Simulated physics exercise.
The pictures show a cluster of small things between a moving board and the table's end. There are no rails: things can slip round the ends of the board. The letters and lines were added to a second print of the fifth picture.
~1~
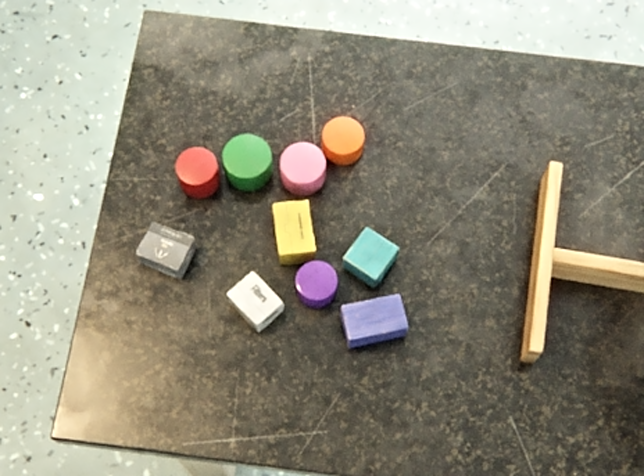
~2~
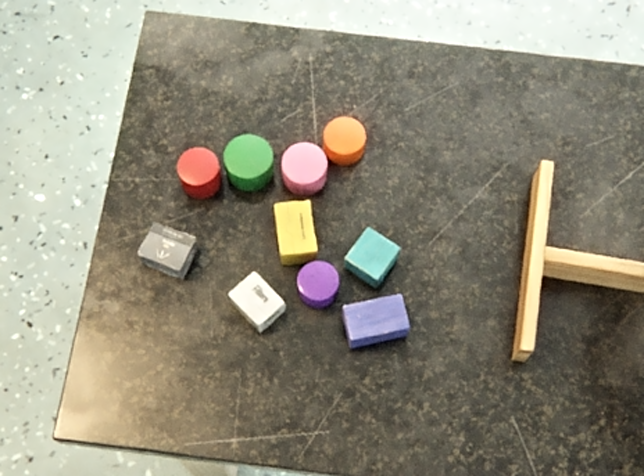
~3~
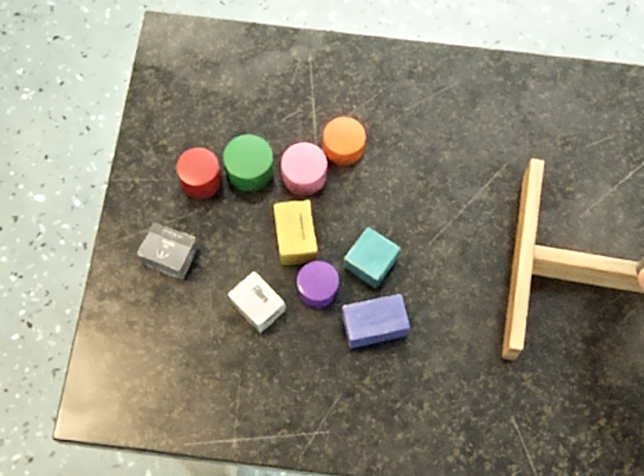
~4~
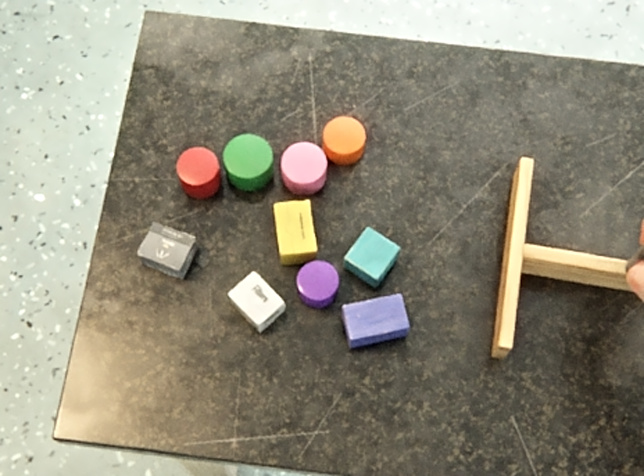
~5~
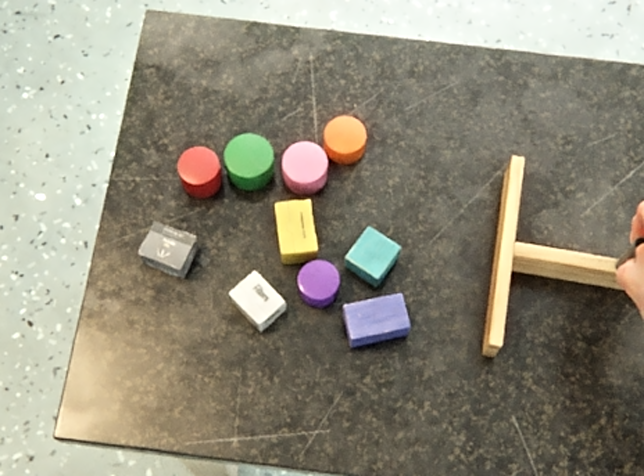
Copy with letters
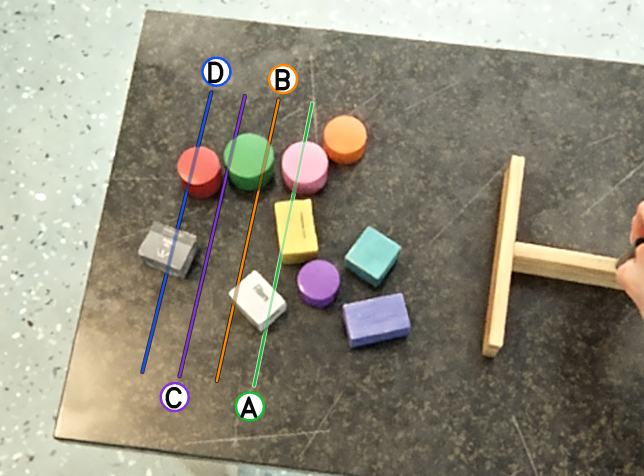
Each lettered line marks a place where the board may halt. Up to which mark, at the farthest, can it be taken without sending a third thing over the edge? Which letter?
No third one falls up to D.
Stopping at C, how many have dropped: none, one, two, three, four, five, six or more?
The count is none.
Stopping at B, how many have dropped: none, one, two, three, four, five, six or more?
In all, none.
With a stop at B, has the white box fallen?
No.
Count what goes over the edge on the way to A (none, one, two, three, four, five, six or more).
By then, none.
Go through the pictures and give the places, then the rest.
Pink tin (303, 169); white box (255, 302); green tin (248, 163), in the first picture.
Board (538, 252); purple pot (318, 285), in the second picture.
Board (528, 251); turquoise block (372, 258), in the third picture.
Board (517, 249); yellow packet (295, 232), in the fourth picture.
Board (508, 247); red tin (201, 173); pink tin (305, 168); white box (258, 302), in the fifth picture.
On the marked copy, A at (285, 238); B at (249, 233); C at (214, 229); D at (179, 225).
Taking D. A third of the way, board (388, 233); blue block (331, 319); purple pot (314, 285).
Two thirds of the way, board (270, 220); red tin (180, 176); green tin (213, 147).
When it is over, board (179, 209); grey packet (106, 244); white box (94, 313); none fallen.
As for the rest, A is within the limit but short; B is within the limit but short; C is within the limit but short.
